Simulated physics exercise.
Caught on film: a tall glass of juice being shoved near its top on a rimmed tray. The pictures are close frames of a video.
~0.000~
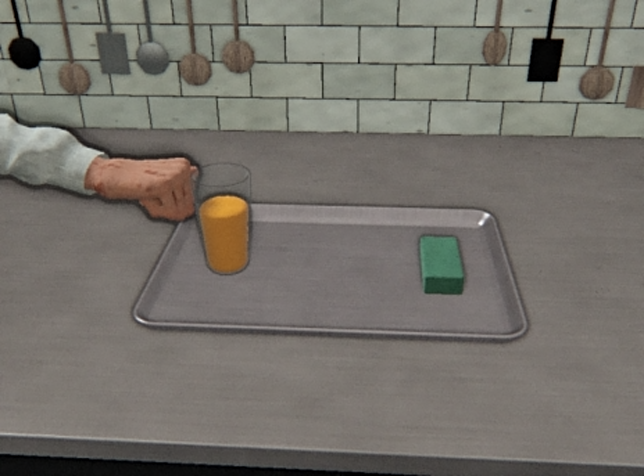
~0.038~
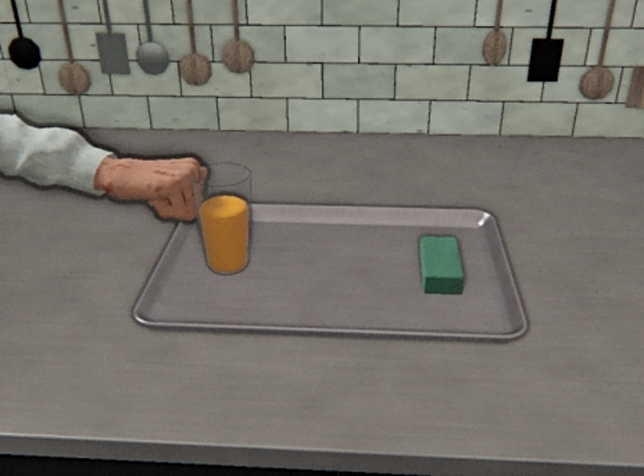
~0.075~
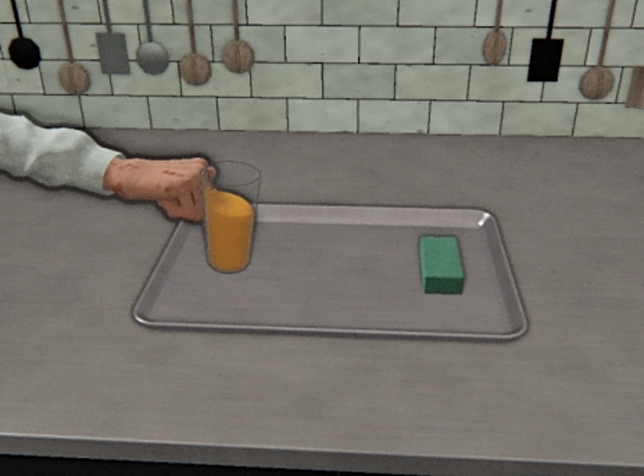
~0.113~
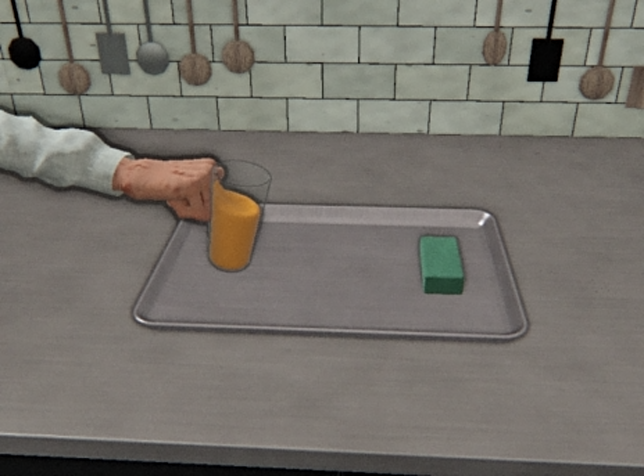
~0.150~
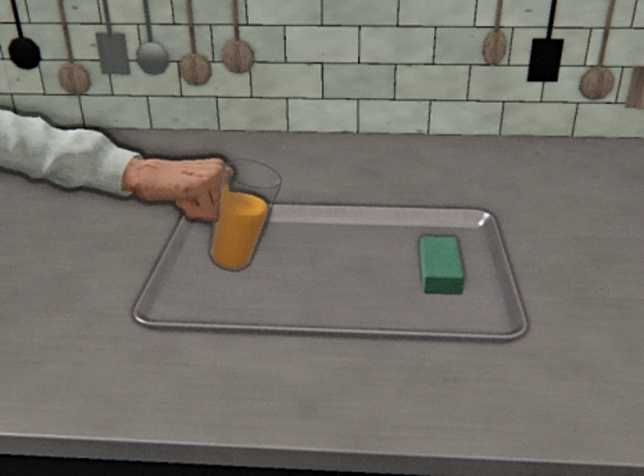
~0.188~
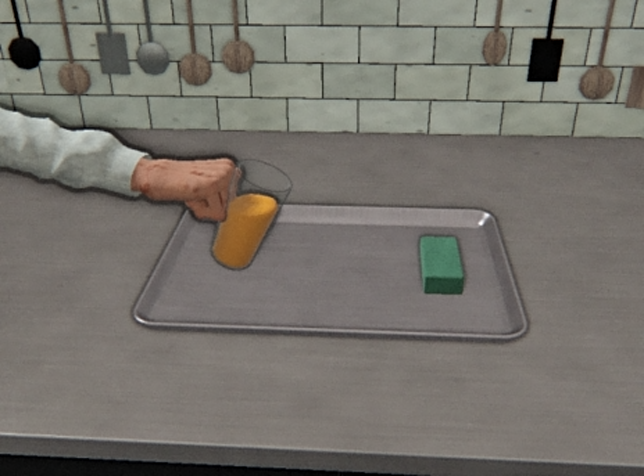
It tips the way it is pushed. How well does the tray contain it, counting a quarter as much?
After the fall three quarters and more stay on the tray.
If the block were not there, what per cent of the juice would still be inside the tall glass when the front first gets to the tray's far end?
Close to 55 per cent.
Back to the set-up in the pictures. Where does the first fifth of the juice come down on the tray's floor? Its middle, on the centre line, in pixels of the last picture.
Roughly at (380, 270).
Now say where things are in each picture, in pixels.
In the first picture, it leans 0°; its right rim is at (249, 177); the juice meets the walls at (201, 204) and (248, 205); the tray's far rim is at (508, 266); a block is fixed to the tray further along.
In the second picture, it leans 0°; its right rim is at (249, 177); the juice meets the walls at (201, 204) and (248, 205).
In the third picture, it leans 6°; its right rim is at (259, 178); the juice meets the walls at (206, 188) and (251, 208).
In the fourth picture, it leans 11°; its right rim is at (270, 180); the juice meets the walls at (215, 182) and (261, 209).
In the fifth picture, it leans 17°; its right rim is at (280, 183); the juice meets the walls at (222, 193) and (268, 206).
In the sixth picture, it leans 23°; its right rim is at (290, 188); the juice meets the walls at (225, 204) and (278, 204).
A moment on, the tall glass is falling and 100 per cent is in the glass, 0 on the tray and 0 above or beyond its rim.
Next, the tall glass lies on its side and 77 per cent is in the glass, 15 on the tray and 8 above or beyond its rim.
Then the tall glass lies on its side and 45 per cent is in the glass, 36 on the tray and 19 above or beyond its rim.
Later the tall glass lies on its side and 25 per cent is in the glass, 69 on the tray and 6 above or beyond its rim.
Finally, 94 per cent is held by tray and glass, 6 is off the tray.
